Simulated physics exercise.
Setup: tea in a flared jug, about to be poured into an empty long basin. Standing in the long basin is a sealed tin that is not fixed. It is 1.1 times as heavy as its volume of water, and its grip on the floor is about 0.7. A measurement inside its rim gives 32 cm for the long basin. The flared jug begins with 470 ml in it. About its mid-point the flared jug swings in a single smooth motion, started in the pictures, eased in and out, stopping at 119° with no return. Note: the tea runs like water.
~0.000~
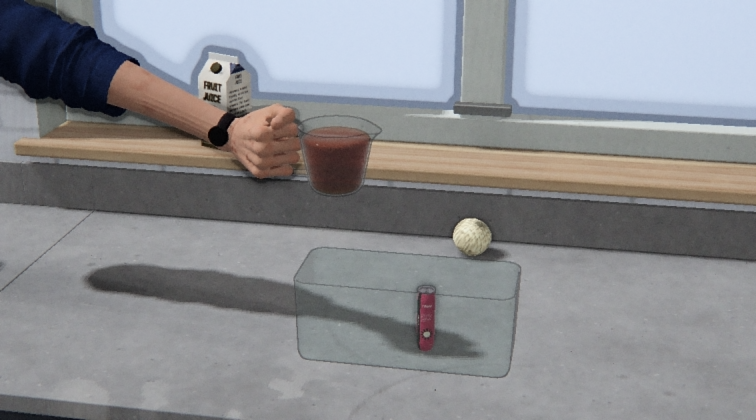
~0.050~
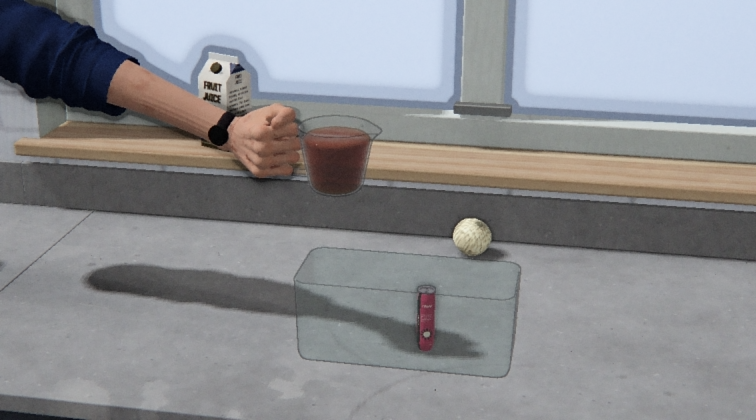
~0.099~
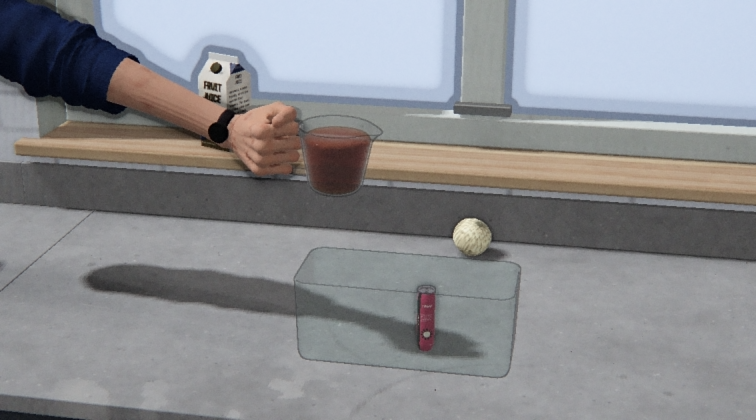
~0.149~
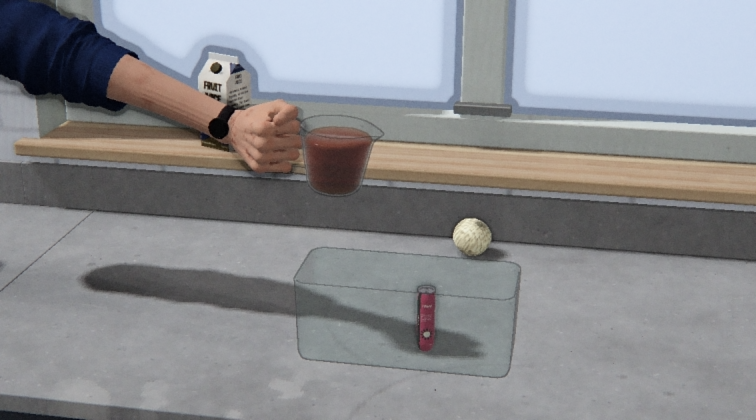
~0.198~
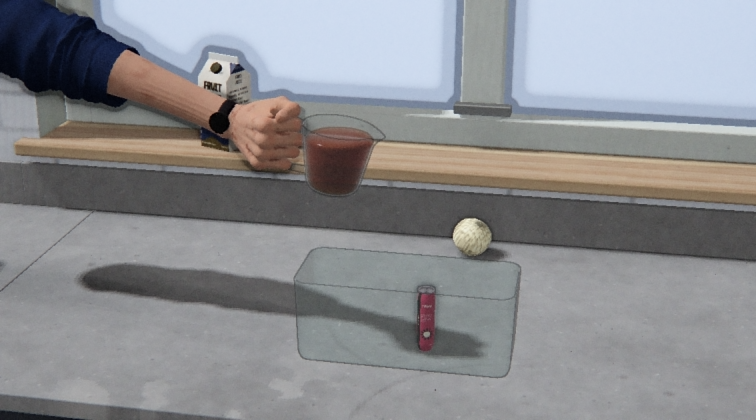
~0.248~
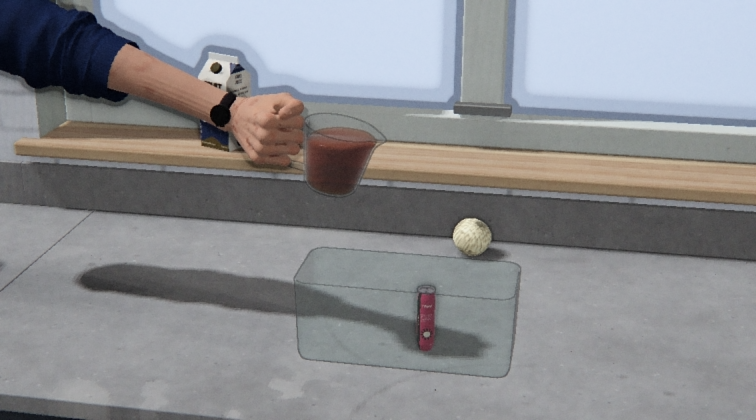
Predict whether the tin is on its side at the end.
It will come down.
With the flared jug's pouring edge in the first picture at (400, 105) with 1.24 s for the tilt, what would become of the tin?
It does not tip.
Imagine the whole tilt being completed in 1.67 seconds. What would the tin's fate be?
In that case the tin stays vertical.
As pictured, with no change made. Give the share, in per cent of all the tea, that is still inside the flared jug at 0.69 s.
About 60 per cent.
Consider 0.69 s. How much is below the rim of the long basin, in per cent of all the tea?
Roughly 12 percent.
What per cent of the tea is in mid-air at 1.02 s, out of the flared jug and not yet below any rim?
Airborne share: Near 12 %.
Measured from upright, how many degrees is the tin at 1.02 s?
It leans about 0° from upright.
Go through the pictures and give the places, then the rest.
It leans 0°; its right rim is at (382, 130); the tea meets the walls at (304, 133) and (372, 137); the long basin's rim runs from (303, 265) to (518, 283); the tin's top is at (427, 292), in the first frame.
It leans 0°; its right rim is at (382, 131); the tea meets the walls at (304, 133) and (372, 138), in the second frame.
It leans 2°; its right rim is at (383, 132); the tea meets the walls at (305, 132) and (372, 138), in the third frame.
It leans 4°; its right rim is at (384, 134); the tea meets the walls at (305, 133) and (374, 139), in the fourth frame.
It leans 7°; its right rim is at (385, 137); the tea meets the walls at (306, 133) and (375, 139), in the fifth frame.
It leans 12°; its right rim is at (387, 140); the tea meets the walls at (308, 134) and (378, 140), in the sixth frame.
Then, 0.69 s in, the tilt is 71° and 60 per cent is still to pour; the tin stands where it began.
Then, 1.02 s in, the tilt is 111° and 4 per cent is still to pour; the tin stands where it began.
Then, 1.36 s in, the tilt is 119° and 0 per cent is still to pour; the tin lies on its side.
Then, 1.73 s in, the tilt is 119° and 0 per cent is still to pour; the tin lies on its side.
Finally, the tin lies on its side.
